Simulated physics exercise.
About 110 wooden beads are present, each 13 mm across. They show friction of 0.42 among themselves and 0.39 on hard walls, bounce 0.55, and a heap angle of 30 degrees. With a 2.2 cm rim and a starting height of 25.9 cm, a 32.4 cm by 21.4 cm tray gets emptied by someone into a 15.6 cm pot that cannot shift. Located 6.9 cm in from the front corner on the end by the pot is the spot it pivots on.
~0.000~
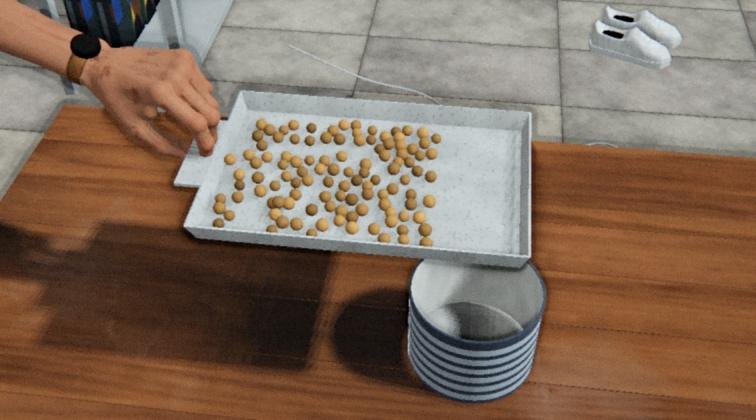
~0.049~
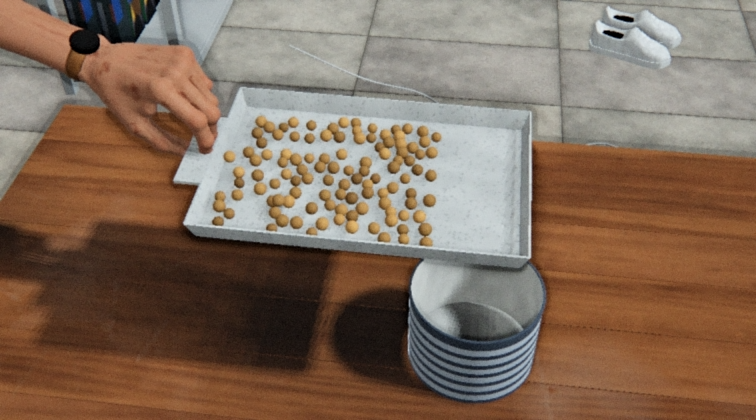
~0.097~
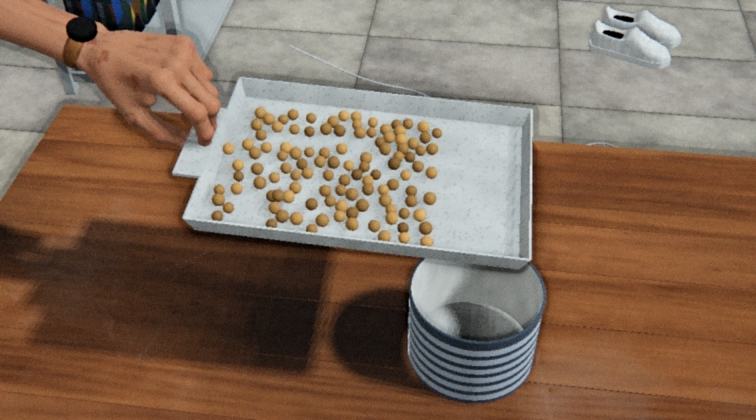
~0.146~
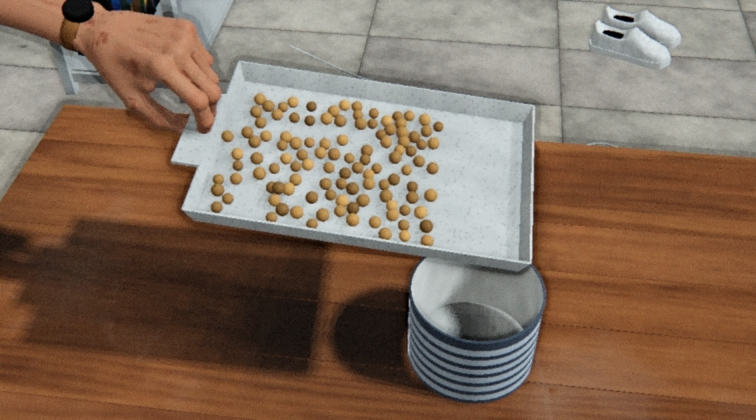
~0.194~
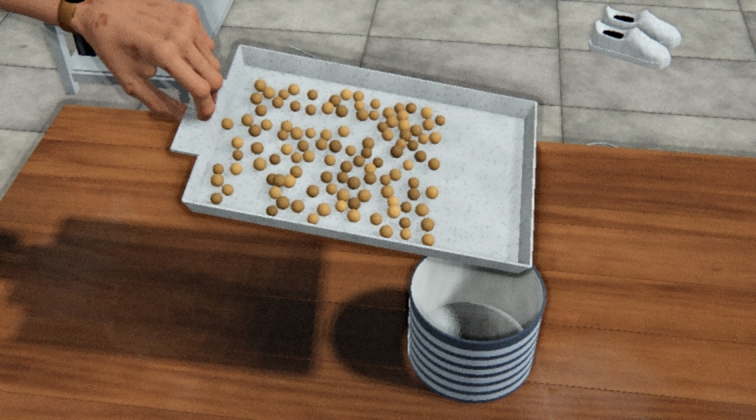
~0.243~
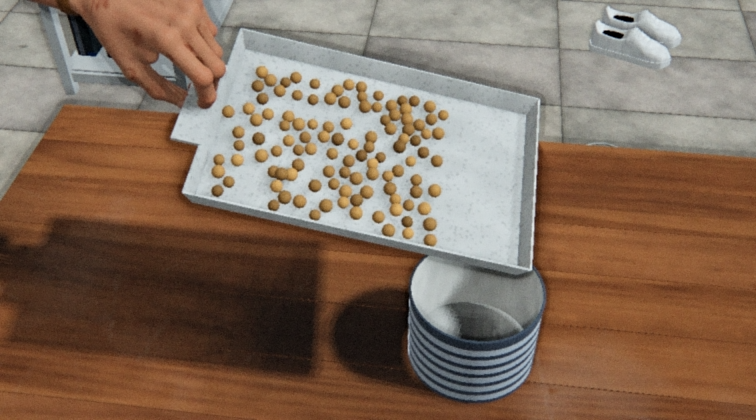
A hand raising the left end of a white tray of small round wooden beads, tilting it rightward above a striped pot.
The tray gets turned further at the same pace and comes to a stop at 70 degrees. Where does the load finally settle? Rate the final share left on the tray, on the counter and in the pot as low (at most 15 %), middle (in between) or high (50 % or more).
Tray - low; counter - high; pot - low.
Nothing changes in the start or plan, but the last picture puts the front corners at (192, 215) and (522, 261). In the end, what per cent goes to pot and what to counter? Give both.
Pot: 0, counter: 75.
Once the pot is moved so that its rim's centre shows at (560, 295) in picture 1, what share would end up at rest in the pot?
Roughly 5 percent would end up there.
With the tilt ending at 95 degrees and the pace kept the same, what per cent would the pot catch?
Pot share: About 0 per cent.
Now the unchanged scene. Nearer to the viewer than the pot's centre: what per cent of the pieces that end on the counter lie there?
Share: Some 90 %.
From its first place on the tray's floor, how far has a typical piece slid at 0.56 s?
I'd say close to 10 centimetres.
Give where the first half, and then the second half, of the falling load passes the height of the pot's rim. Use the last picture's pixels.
I'd mark about (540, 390) for the first half and about (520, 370) for the second.
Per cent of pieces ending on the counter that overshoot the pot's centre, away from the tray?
90 per cent.
Then, at 0.56 s, tilt 42 degrees; the tray holds 100 %, the pot 0 %.
After 0.77 s, tilt 60 degrees; the tray holds 85 %, the pot 0 %.
After 1.10 s, tilt 70 degrees; the tray holds 40 %, the pot 0 %.
By 3.1 s all is still; tray 10 %, counter 90 %, pot 0 %.
